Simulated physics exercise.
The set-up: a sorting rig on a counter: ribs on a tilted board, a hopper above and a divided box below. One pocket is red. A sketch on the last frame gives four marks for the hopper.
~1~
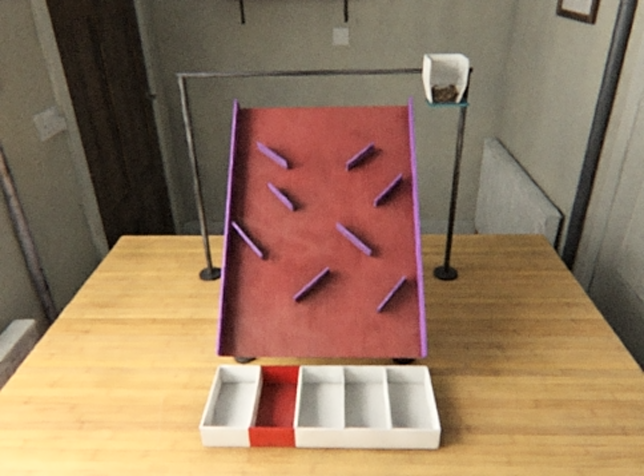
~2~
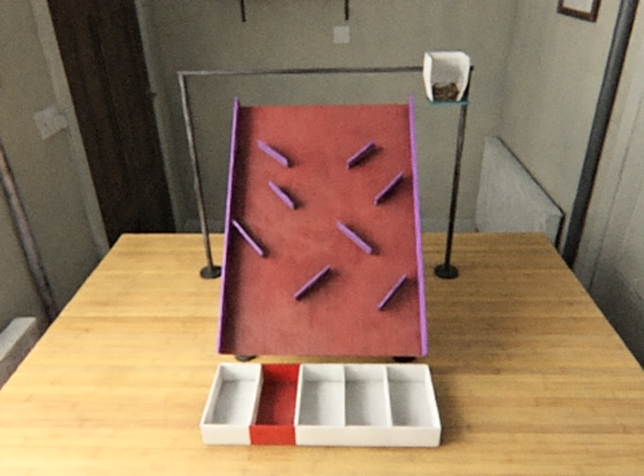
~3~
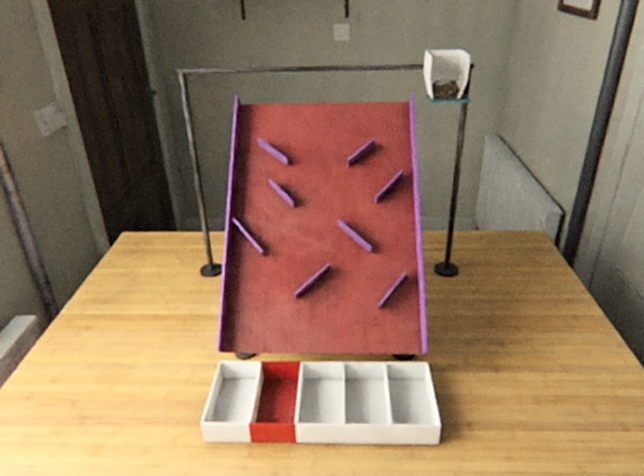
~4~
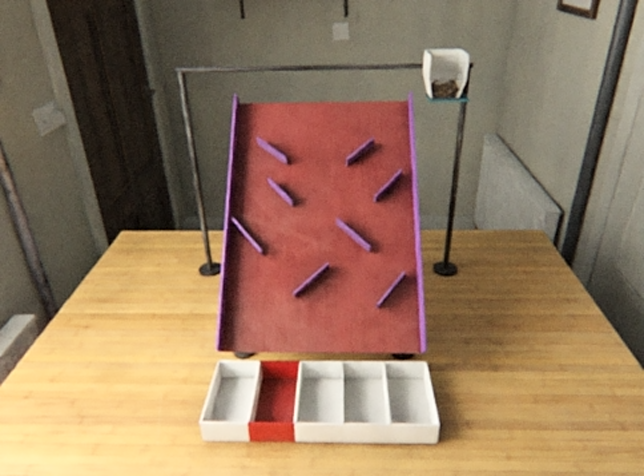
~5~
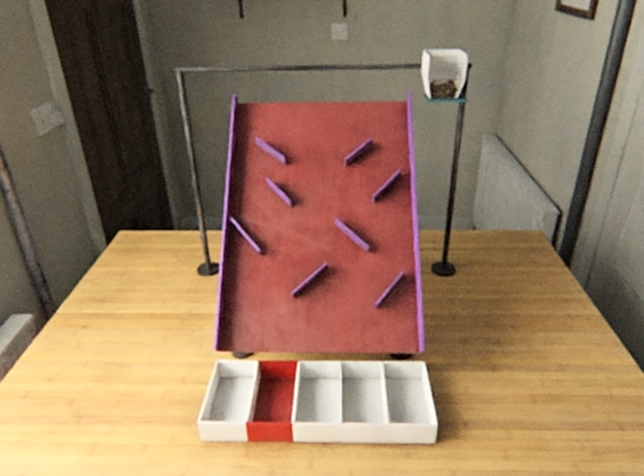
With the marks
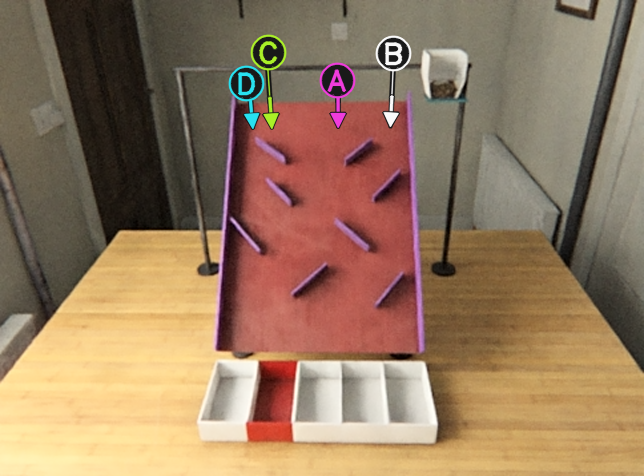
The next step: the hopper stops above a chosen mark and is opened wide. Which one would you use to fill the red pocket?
Take D.
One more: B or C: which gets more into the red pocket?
C it is.
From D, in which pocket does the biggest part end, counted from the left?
The second.
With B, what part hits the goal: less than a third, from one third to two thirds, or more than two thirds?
Less than a third.
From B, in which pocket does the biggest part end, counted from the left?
It is the fourth one.
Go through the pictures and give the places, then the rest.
Hopper near (442, 96), black beans, door shut, in the first frame.
Ribs (258, 141) to (287, 161), (347, 162) to (374, 141), (270, 181) to (293, 204), in the second frame.
Ribs (376, 197) to (403, 170), (233, 219) to (262, 252), (338, 219) to (371, 248), in the third frame.
Ribs (293, 293) to (328, 263), (378, 305) to (405, 271), in the fourth frame.
Red pocket near (270, 431), number 2 of 5 from the left, in the fifth frame.
On the marked copy, mark A meets the board at (338, 122); mark B meets the board at (390, 121); mark C meets the board at (271, 123); mark D meets the board at (252, 123).
If A is chosen, a small share in the red pocket, the bulk in other pockets, only a few outside the box.
If B is chosen, only a few in the red pocket, all but a few in other pockets.
If C is chosen, close to a third in the red pocket, close to two thirds in other pockets, only a few held on the board.
If D is chosen, the bulk in the red pocket, close to a quarter in other pockets, only a few held on the board.
